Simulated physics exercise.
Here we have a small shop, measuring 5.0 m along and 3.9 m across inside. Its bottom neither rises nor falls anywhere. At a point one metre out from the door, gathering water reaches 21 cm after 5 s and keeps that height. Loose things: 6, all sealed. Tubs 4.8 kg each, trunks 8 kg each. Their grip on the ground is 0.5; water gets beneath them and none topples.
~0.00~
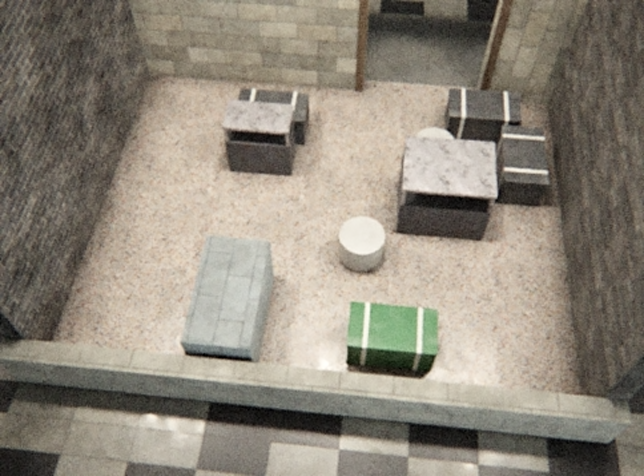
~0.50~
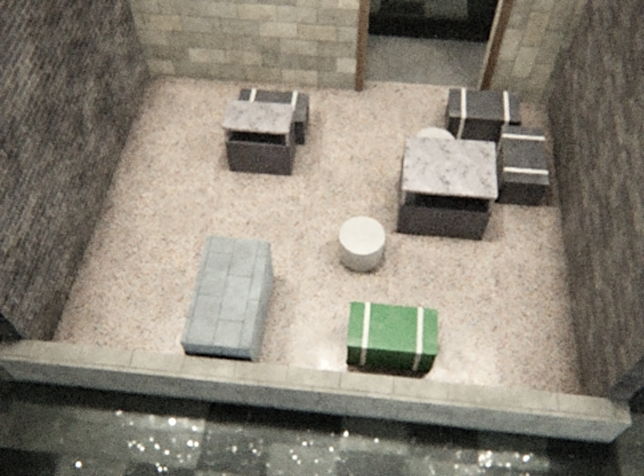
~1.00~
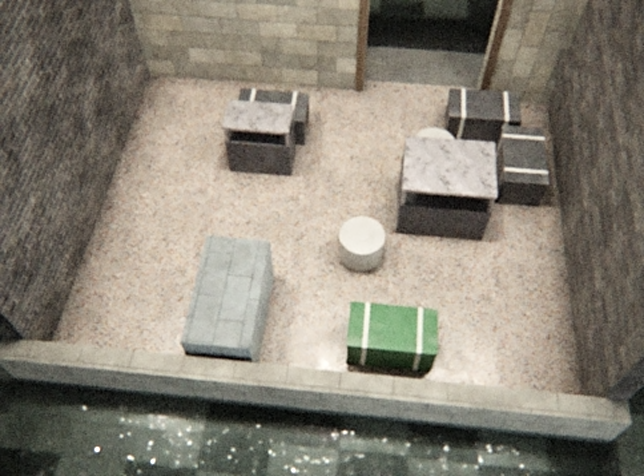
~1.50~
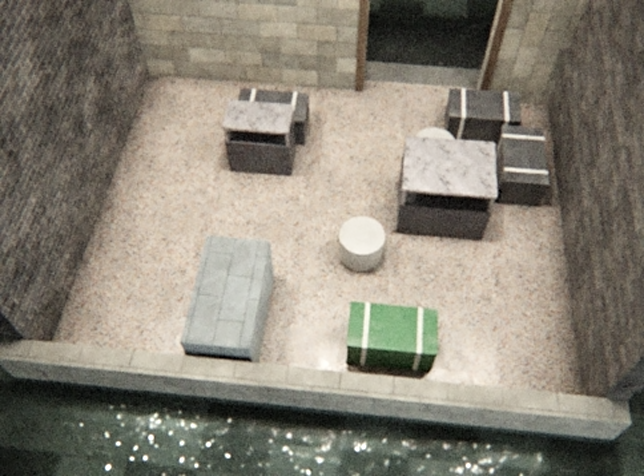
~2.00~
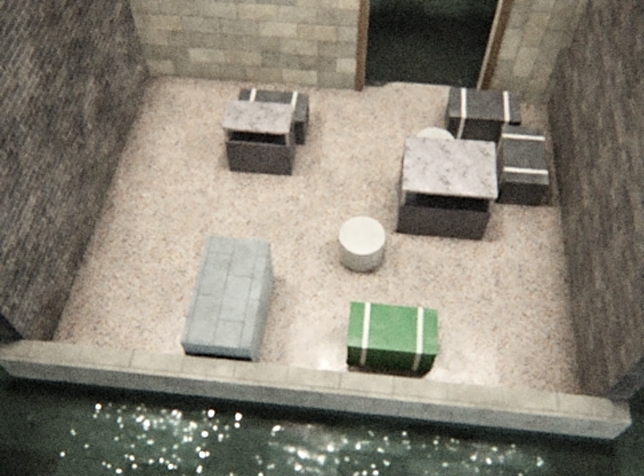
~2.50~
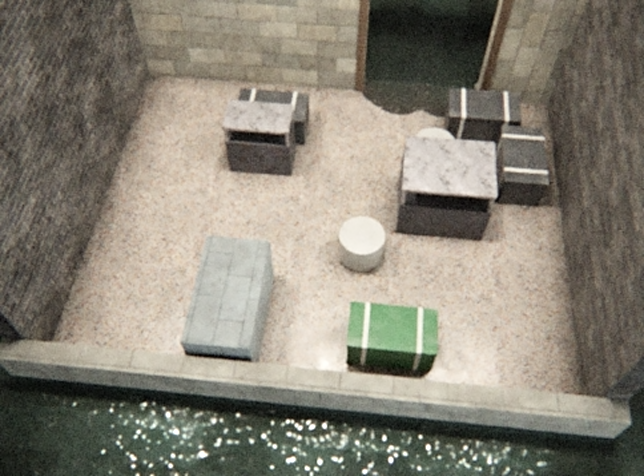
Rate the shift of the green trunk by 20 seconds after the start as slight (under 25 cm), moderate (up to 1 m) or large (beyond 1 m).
Moderate.
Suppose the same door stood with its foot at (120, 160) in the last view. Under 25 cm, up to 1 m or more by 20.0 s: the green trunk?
The green trunk ends up a little way over.
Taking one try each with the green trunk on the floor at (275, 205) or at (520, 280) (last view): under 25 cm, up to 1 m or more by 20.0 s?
In that order: It goes a long way; it goes a long way.
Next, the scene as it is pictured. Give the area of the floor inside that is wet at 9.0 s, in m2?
Flooded: Near 17 m2.
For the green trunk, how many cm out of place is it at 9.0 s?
Around 10 cm from the start by that time.
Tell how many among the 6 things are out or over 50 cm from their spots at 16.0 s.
4 in all.
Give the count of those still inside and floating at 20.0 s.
At that moment it comes to 6.
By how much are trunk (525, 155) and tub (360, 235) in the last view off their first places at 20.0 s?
Respectively 30 and 60 cm.
After 4.0 s the green trunk is near (393, 327), 0.0 m from its start, aground; 0 afloat.
After 9.0 s the green trunk is near (391, 316), 0.1 m from its start, afloat; 5 afloat.
After 16.0 s the green trunk is near (404, 250), 0.8 m from its start, afloat; 6 afloat.
After 20.0 s the green trunk is near (345, 320), 0.4 m from its start, afloat; 6 afloat.
